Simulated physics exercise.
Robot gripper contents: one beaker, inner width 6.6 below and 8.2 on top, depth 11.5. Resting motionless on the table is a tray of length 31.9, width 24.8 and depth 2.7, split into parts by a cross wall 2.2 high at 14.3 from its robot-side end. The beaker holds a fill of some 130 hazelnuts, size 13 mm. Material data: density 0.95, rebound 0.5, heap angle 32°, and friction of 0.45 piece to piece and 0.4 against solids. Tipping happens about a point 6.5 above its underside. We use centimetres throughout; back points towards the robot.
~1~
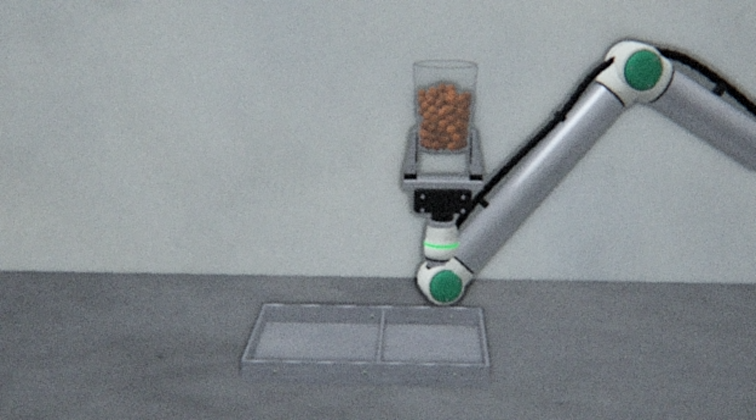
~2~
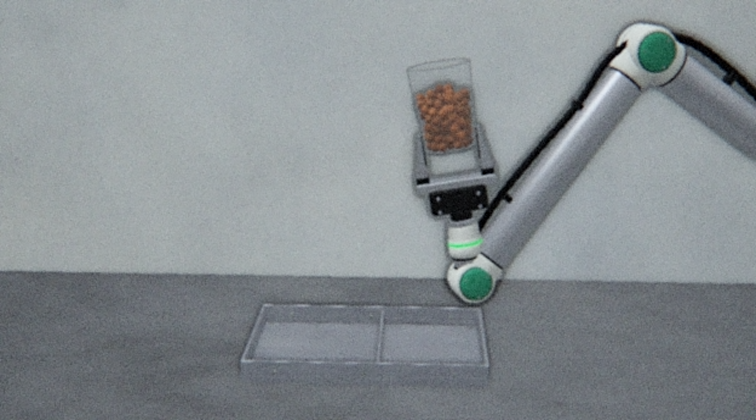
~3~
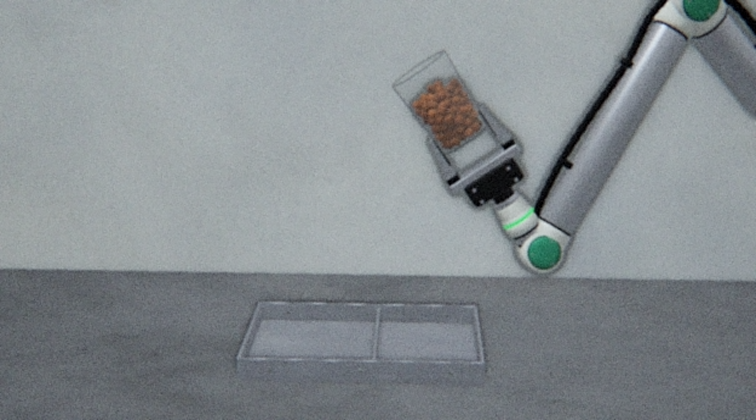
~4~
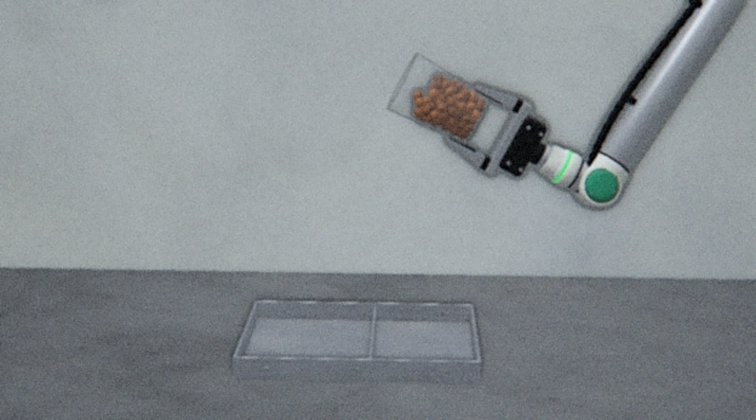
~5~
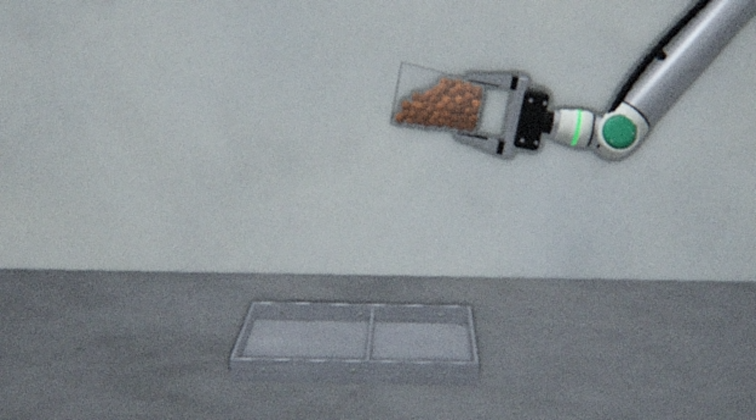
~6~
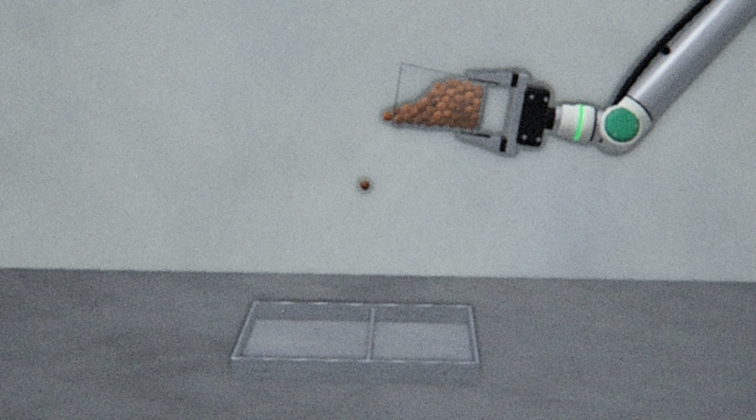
A robotic arm raised above a clear divided tray gradually tilted a clear container of brown nuts over to the left until it lay nearly sideways, and a single nut dropped from its mouth.
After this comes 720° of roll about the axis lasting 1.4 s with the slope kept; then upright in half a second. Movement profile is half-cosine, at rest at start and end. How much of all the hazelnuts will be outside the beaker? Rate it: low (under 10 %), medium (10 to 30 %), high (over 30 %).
Rating: High.
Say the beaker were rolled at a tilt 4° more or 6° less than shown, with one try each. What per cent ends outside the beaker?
Roughly 60 % on the first try and 25 % on the second.
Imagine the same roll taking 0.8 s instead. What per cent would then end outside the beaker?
Expected share: Some 30 %.
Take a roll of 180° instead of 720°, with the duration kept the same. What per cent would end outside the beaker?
Around 20 %.
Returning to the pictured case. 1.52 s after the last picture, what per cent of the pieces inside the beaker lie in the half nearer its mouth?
Near 35 per cent lies in the mouth half.
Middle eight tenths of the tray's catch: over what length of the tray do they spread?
Roughly 14 centimetres.
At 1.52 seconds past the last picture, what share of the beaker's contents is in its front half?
The answer works out at some 65 percent.
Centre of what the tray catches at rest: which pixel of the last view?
The centre sits around (316, 350).
Then, 0.76 s later, tipped 82°, highest piece 38 above the table; 104 in the beaker, 15 in the far-side part, 1 in the robot-side part, 14 in flight or on a rim.
Then, 1.52 s later, tipped 71°, highest piece 36 above the table; 77 in the beaker, 45 in the far-side part, 5 on the table or floor, 4 in the robot-side part, 3 in flight or on a rim.
Then, 2.10 s later, upright, highest piece 36 above the table; 77 in the beaker, 48 in the far-side part, 5 on the table or floor, 4 in the robot-side part.
Then, 2.80 s later, upright, highest piece 36 above the table; 77 in the beaker, 48 in the far-side part, 5 on the table or floor, 4 in the robot-side part.
At rest, 77 in the beaker, 48 in the far-side part, 5 on the table or floor, 4 in the robot-side part. That is 43 % outside the beaker.
